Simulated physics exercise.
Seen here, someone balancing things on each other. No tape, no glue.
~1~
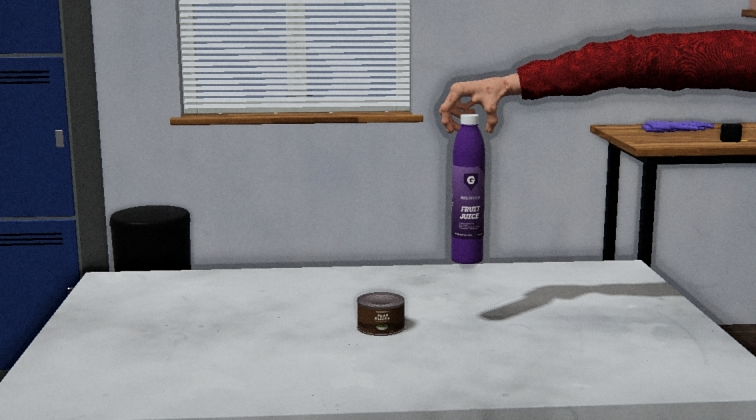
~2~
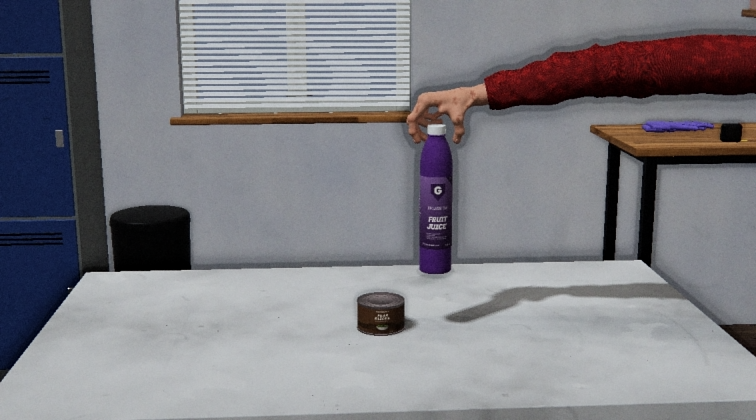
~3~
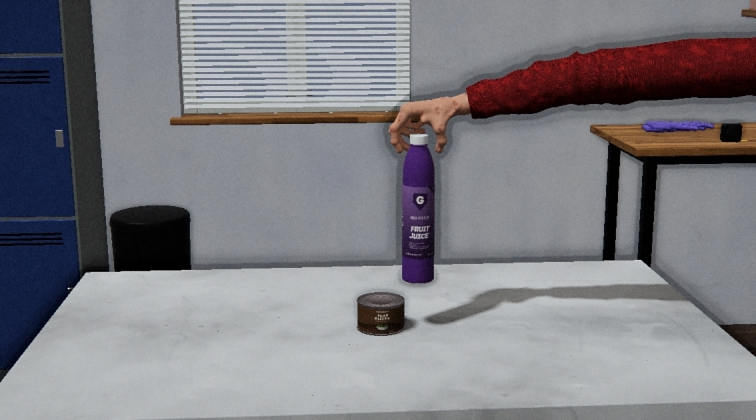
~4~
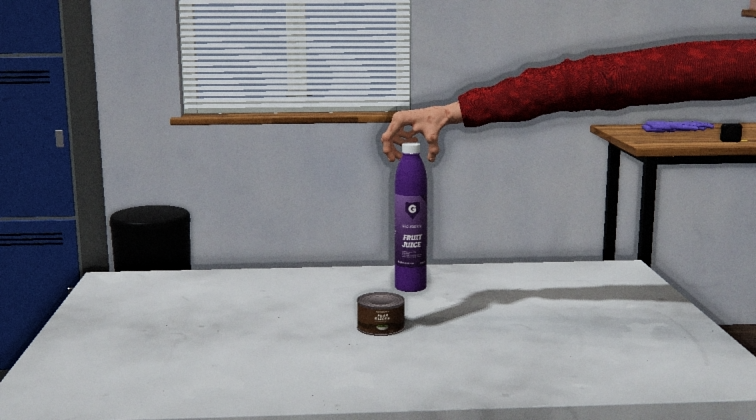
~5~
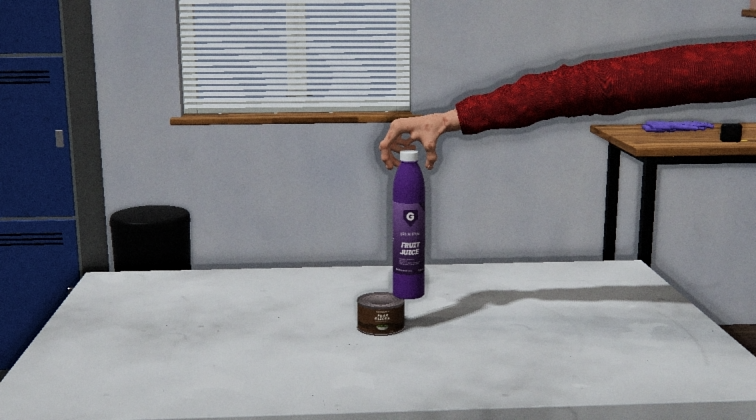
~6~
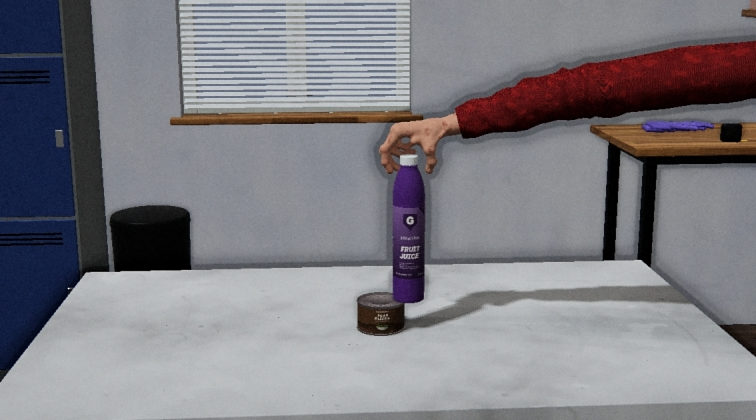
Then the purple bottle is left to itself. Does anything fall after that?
Here the pile gives way.
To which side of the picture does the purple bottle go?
It goes to the right.
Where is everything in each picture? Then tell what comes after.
The first picture shows still above its spot; purple bottle (468, 188); brown tub (381, 313).
The second picture shows still above its spot; purple bottle (436, 199); brown tub (381, 313).
The third picture shows still above its spot; purple bottle (418, 208); brown tub (381, 313).
The fourth picture shows still above its spot; purple bottle (411, 217); brown tub (381, 313).
The fifth picture shows still above its spot; purple bottle (409, 224); brown tub (381, 313).
The sixth picture shows set down, still held; purple bottle (409, 228); brown tub (381, 313).
Then, 0.50 s past the last view, purple bottle now fallen.
Then, 0.70 s past the last view, things are still on the move.
Finally, fallen, purple bottle; brown tub still in place. Final places as the last picture's camera would see them, purple bottle near (500, 311). The pile loses its balance.
